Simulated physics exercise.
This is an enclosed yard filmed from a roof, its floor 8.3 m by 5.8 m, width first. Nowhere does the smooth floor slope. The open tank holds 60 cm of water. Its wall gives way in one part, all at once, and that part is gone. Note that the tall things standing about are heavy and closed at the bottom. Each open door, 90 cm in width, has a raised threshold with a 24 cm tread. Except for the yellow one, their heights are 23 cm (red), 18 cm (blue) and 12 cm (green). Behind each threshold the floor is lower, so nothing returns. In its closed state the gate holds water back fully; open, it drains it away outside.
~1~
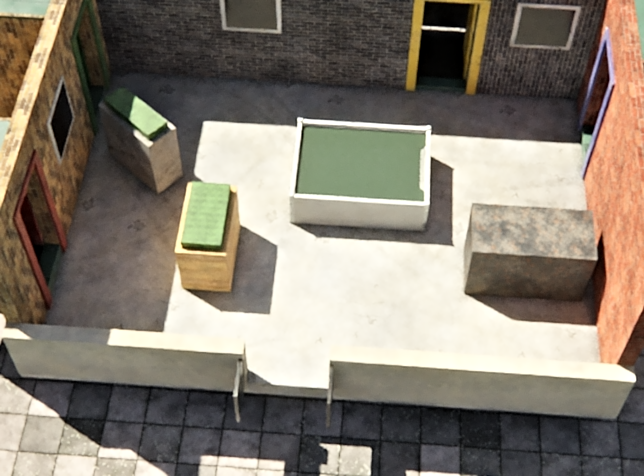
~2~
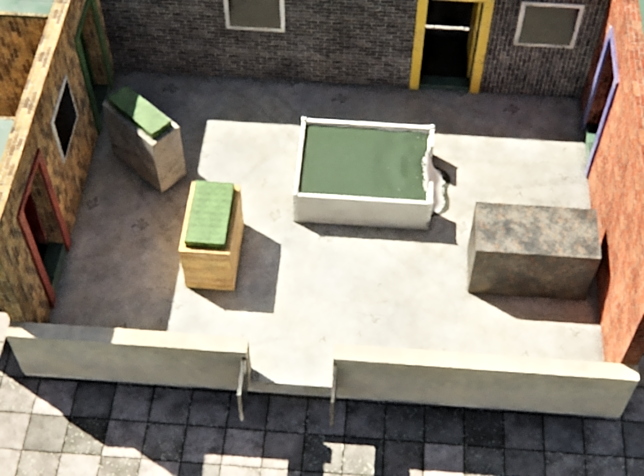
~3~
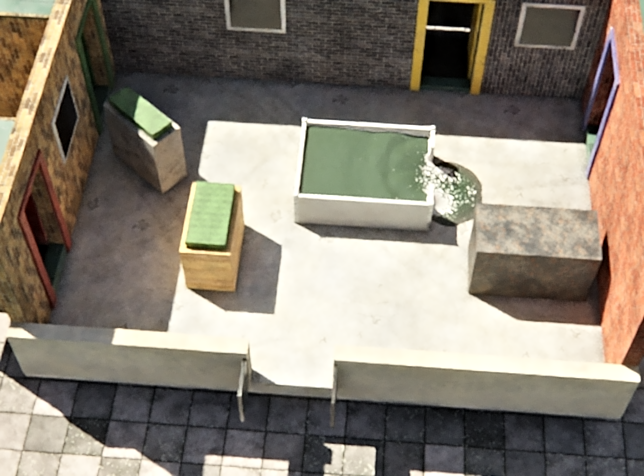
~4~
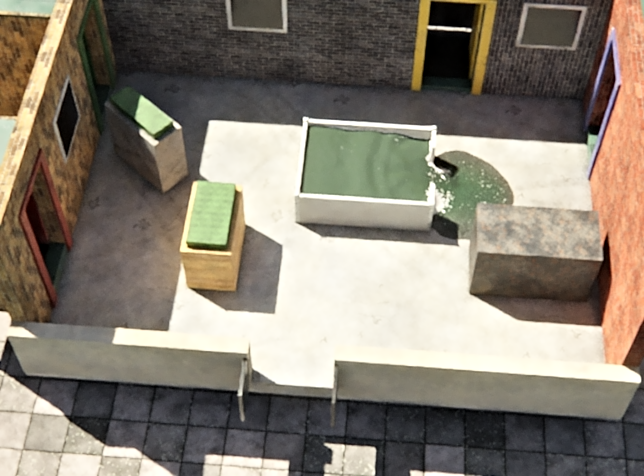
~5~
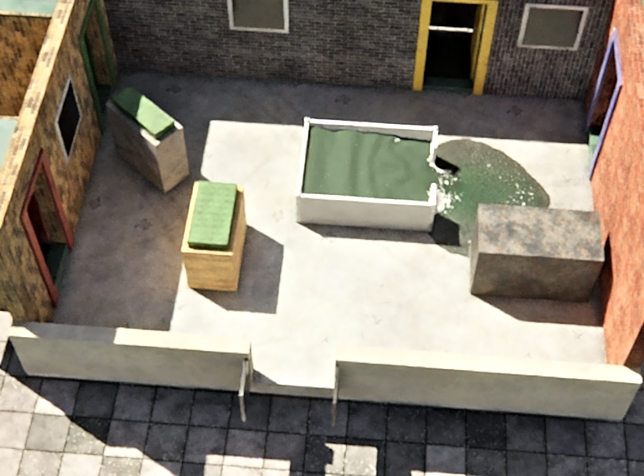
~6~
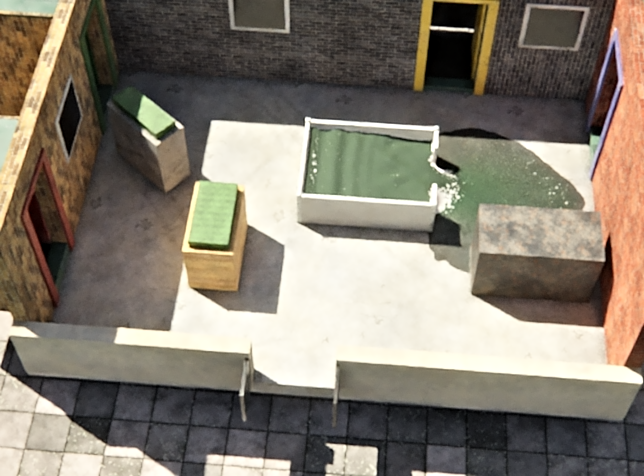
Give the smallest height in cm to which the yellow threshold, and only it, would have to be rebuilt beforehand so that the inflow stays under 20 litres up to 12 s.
Roughly 4.5 cm.
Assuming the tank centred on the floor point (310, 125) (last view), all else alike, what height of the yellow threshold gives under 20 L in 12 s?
10.0 cm, give or take.
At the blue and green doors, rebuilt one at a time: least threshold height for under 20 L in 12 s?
About 15 cm at blue and 7.0 cm at green.
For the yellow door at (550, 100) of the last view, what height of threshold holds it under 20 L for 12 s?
It needs roughly 18 cm.
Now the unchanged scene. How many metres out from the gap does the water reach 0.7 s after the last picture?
Near 3.2 metres, give or take.
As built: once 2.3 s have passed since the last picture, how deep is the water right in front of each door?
In cm - red: 0, blue: 17, yellow: 1, green: 0.
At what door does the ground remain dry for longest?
It is the red one.
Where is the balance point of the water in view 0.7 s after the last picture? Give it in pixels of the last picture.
Around (415, 190).
Then, 0.7 s after the last picture water covers 15 % of the floor, deepest (32 cm) near (597, 242); it has not reached the yellow door.
Then, 2.3 s after the last picture water covers 20 % of the floor, deepest (26 cm) near (586, 109); 1 cm at the yellow door, 0 litres in over its 9 cm threshold.
Then, 11.3 s after the last picture water covers 90 % of the floor, deepest (10 cm) near (133, 141); 6 cm at the yellow door, 0 litres in over its 9 cm threshold.
At the yellow door as built, the water peaked near 8 cm, 7.5 s after the last picture.
Run again over the same 12 s with other heights there, 36 litres in over 3.5 cm, 15 litres over 5 cm. The limit of 20 litres is kept from about 4.5 cm up.
